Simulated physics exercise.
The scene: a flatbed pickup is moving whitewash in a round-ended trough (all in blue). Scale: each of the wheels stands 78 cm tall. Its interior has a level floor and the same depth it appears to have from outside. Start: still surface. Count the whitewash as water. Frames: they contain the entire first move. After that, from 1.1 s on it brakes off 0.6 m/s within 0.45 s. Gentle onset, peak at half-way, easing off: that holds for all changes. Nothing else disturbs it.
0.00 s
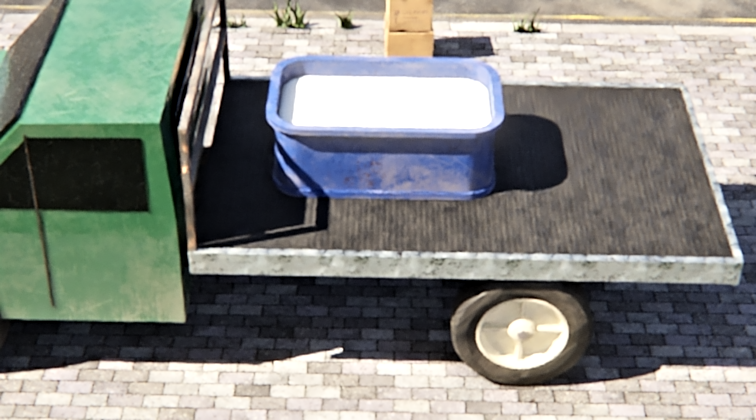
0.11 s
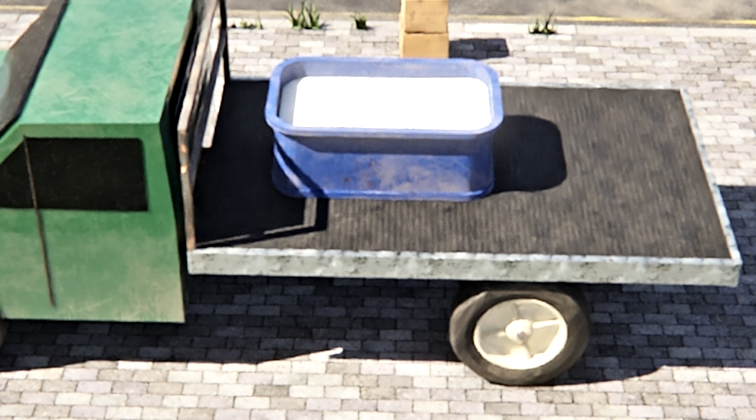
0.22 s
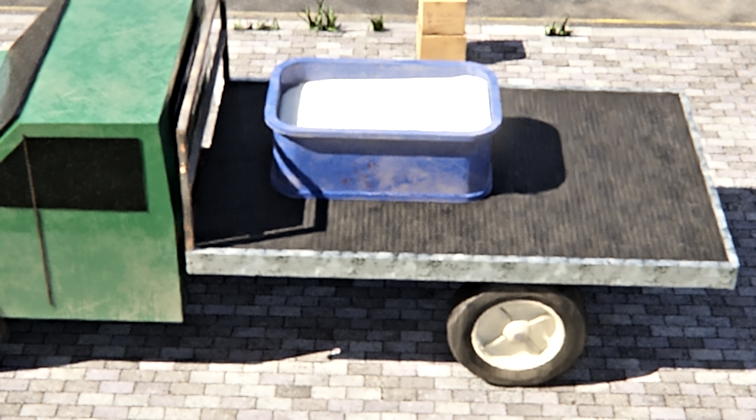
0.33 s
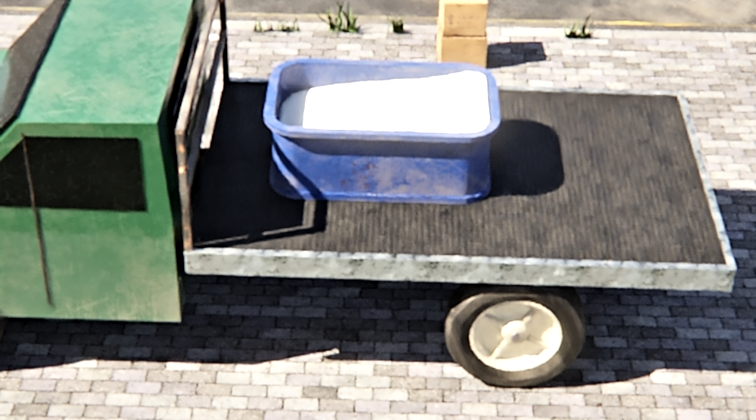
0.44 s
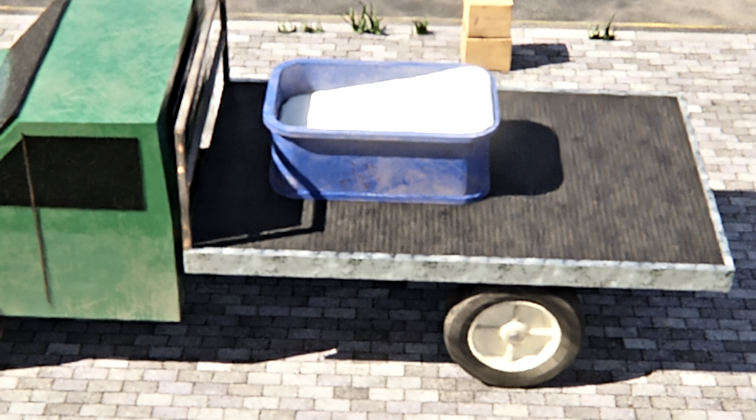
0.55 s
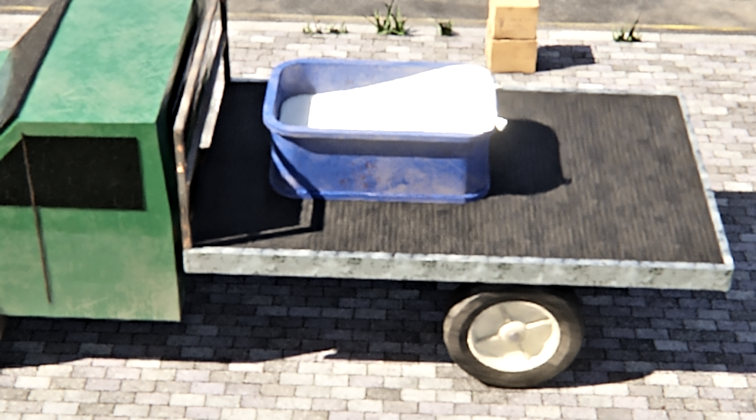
On a paved brick street, a green flatbed truck carrying a blue tub moved left past some stacked boxes, and the white liquid inside sank at the front and rose toward the back.
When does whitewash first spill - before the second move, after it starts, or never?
Before the second move.
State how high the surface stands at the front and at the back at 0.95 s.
It reads roughly 32 cm up front and 30 cm at the back.
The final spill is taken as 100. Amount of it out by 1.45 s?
About 10 percent at that moment.
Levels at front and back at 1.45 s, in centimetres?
Roughly 48 cm in front and 16 cm behind.
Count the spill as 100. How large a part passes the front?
Around 70 in a hundred.
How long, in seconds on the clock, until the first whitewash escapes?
Near 0.9 s.
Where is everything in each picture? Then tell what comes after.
The whitewash reaches (295, 85) at the front end; it reaches (477, 89) at the back end; no slope yet; the front is on the left, levels are read along the far wall; a wheel hub at (523, 339), in the first picture.
The whitewash reaches (294, 86) at the front end; it reaches (476, 90) at the back end; no slope yet, in the second picture.
The whitewash reaches (294, 95) at the front end; it reaches (475, 84) at the back end; it is heaped 6° towards the back, in the third picture.
The whitewash reaches (293, 100) at the front end; it reaches (475, 79) at the back end; it is heaped 10° towards the back, in the fourth picture.
The whitewash reaches (293, 105) at the front end; it reaches (474, 75) at the back end; it is heaped 13° towards the back, in the fifth picture.
The whitewash reaches (293, 105) at the front end; it reaches (474, 74) at the back end; it is heaped 13° towards the back; a wheel hub at (514, 342), in the sixth picture.
After 0.95 s it stands 30 cm high behind and 31 cm in front; 1 per cent has gone over the back.
After 1.45 s it stands 15 cm high behind and 47 cm in front; 1 per cent has gone over the back.
After 2.05 s it stands 47 cm high behind and 27 cm in front; 4 per cent has gone over the front.
After 4.53 s 9 per cent has gone mostly over the front, some over the back; the first of it left at about 0.85 s, and the second move began at 1.1 s.
